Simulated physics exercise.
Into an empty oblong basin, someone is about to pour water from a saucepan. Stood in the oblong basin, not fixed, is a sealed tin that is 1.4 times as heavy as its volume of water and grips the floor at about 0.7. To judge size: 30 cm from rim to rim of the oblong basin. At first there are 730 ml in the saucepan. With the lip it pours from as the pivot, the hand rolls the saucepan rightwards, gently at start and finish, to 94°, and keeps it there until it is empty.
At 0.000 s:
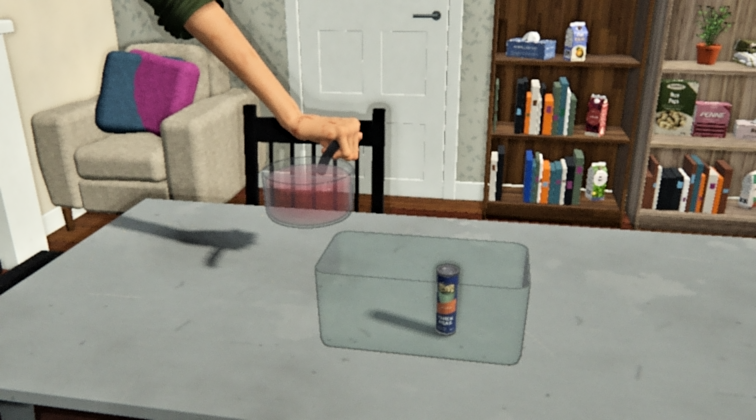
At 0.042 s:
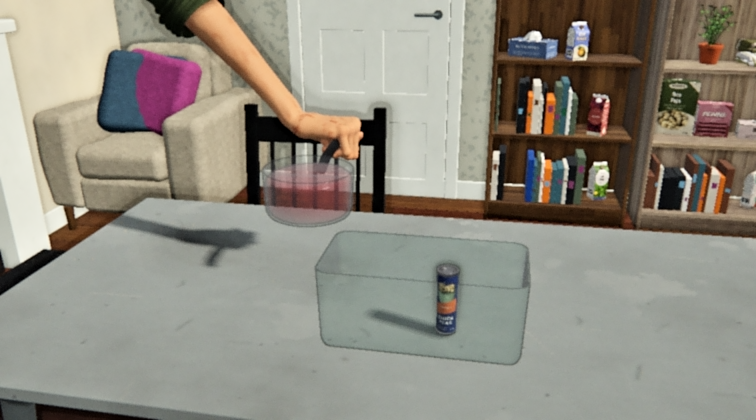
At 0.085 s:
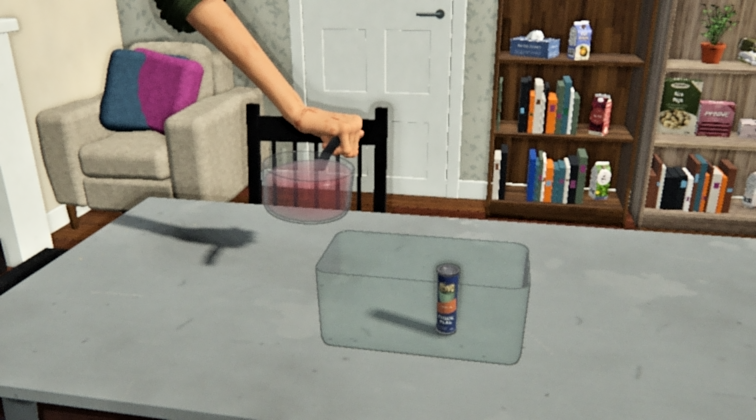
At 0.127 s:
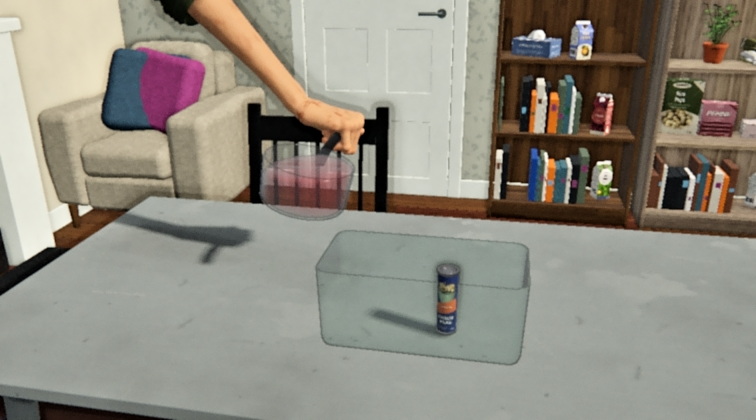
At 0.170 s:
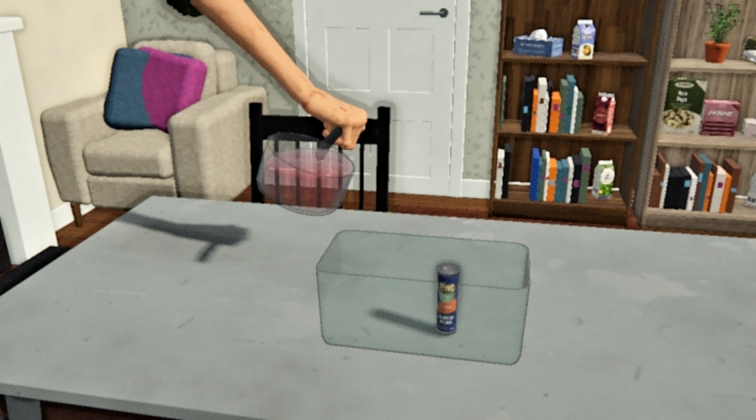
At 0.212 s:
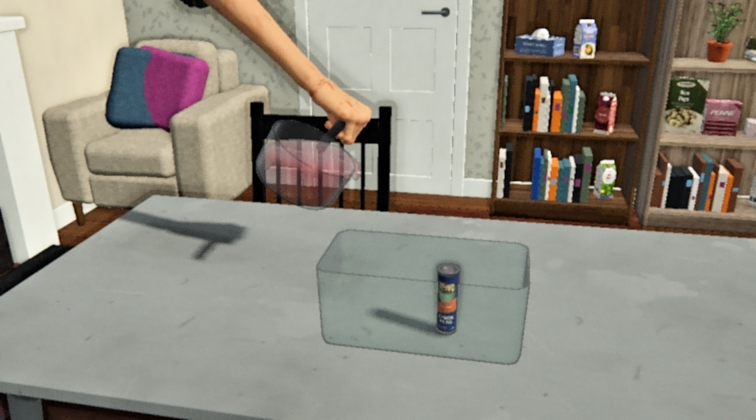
In a living room with bookshelves and an armchair, a hand holds a clear pan of pink liquid above a grey table, beside a transparent basin with a small tin standing inside, and gradually tilts the pan rightwards.
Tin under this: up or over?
It is tipped over.
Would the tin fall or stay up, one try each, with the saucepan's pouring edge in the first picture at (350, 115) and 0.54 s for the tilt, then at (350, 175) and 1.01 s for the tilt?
Trial 1 - tin stays standing; trial 2 - tin stays standing.
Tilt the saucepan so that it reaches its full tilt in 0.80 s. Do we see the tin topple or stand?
It tumbles over, then.
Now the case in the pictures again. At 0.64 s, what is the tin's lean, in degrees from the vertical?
Roughly 10°.
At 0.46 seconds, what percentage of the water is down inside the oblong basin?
Roughly 7 per cent.
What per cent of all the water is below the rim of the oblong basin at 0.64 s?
Roughly 72 percent of it.
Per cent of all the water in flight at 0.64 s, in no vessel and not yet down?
Something like 22 per cent of the total.
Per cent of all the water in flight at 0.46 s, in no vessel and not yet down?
Around 50 in a hundred.
Then, 0.46 s in, the tilt is 89° and 42 per cent is still to pour; the tin stands where it began.
Then, 0.64 s in, the tilt is 94° and 7 per cent is still to pour; the tin leans 8°.
Then, 0.83 s in, the tilt is 94° and 2 per cent is still to pour; the tin lies on its side.
Then, 1.04 s in, the tilt is 94° and 1 per cent is still to pour; the tin lies on its side.
Finally, the tin lies on its side.
